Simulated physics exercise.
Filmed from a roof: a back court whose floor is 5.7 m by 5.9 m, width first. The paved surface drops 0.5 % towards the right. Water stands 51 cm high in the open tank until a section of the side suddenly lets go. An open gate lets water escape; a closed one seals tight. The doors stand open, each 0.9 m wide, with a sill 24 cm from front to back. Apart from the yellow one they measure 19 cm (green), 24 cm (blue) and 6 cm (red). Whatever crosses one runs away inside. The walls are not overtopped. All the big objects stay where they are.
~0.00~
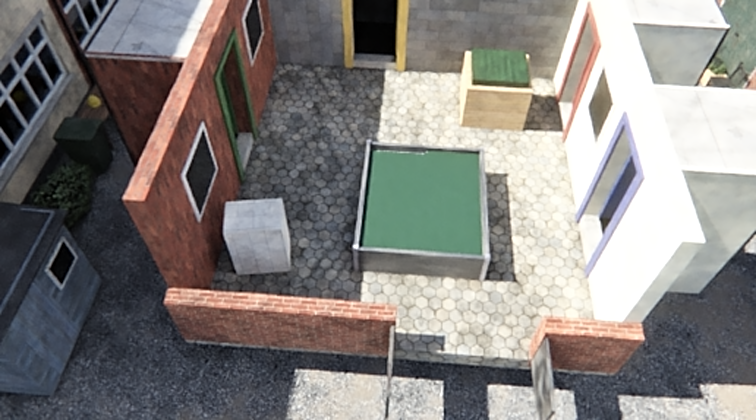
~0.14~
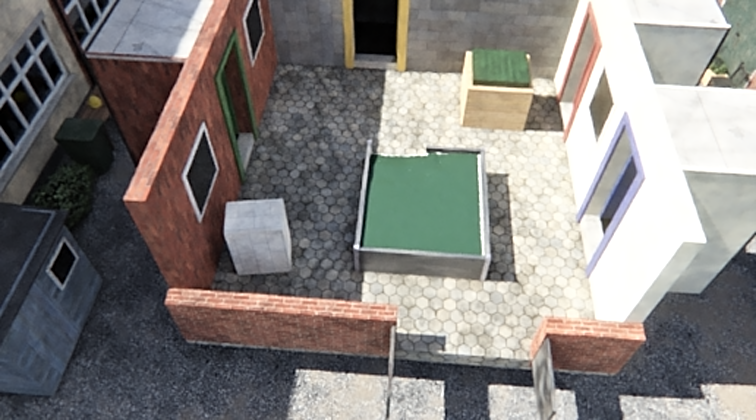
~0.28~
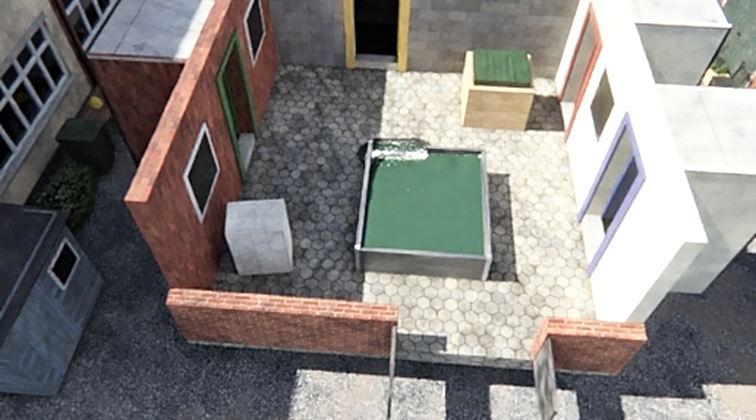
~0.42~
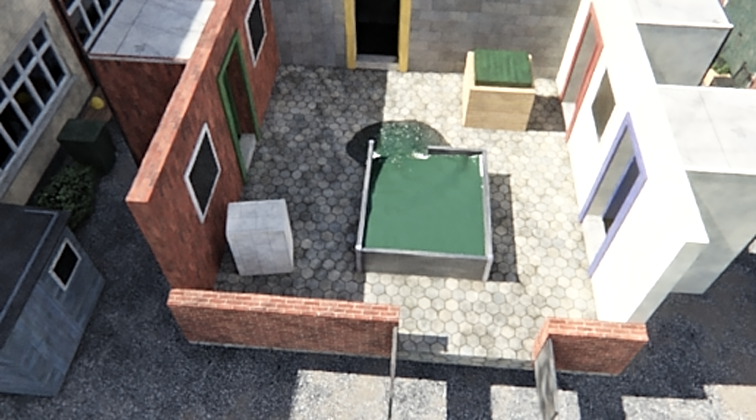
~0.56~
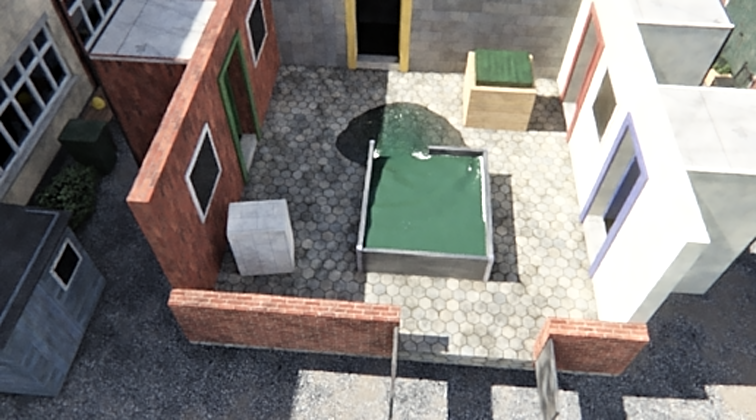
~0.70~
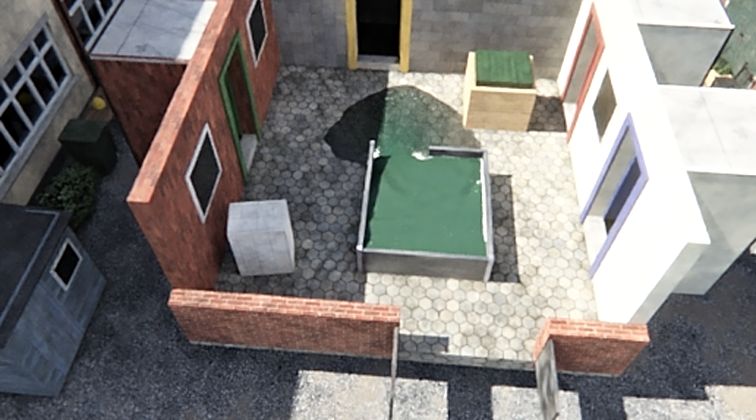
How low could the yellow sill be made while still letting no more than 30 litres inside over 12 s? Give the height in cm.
It would have to be roughly 16.5 cm high.
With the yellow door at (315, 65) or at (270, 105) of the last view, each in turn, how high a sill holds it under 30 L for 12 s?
About 13.0 and 8.5 cm.
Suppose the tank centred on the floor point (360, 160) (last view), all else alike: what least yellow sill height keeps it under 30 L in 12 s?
About 20 cm.
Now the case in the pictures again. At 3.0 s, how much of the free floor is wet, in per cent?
About 35 per cent.
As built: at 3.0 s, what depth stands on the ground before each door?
In cm: Green 0, blue 0, red 4, yellow 20.
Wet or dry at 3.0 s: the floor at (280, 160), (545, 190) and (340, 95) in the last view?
In turn: Not reached, not reached, wet.
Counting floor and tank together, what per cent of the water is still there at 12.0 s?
About 94 per cent.
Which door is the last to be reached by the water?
The blue one.
After 1.4 s water covers 25 % of the floor, deepest (30 cm) near (395, 165); 18 cm at the yellow door, 0 litres in over its 16 cm sill.
After 3.0 s water covers 35 % of the floor, deepest (24 cm) near (289, 68); 20 cm at the yellow door, 25 litres in over its 16 cm sill.
After 12.0 s water covers 95 % of the floor, deepest (9 cm) near (585, 273); 7 cm at the yellow door, 32 litres in over its 16 cm sill.
At the yellow door as built, the water arrived by 1.0 s and peaked near 23 cm at 2.2 s.
With a sill of 13.5 cm, 64 litres would have come in within the 12 s; with 18.5 cm, 14 litres. So under 30 litres takes about 16.5 cm.
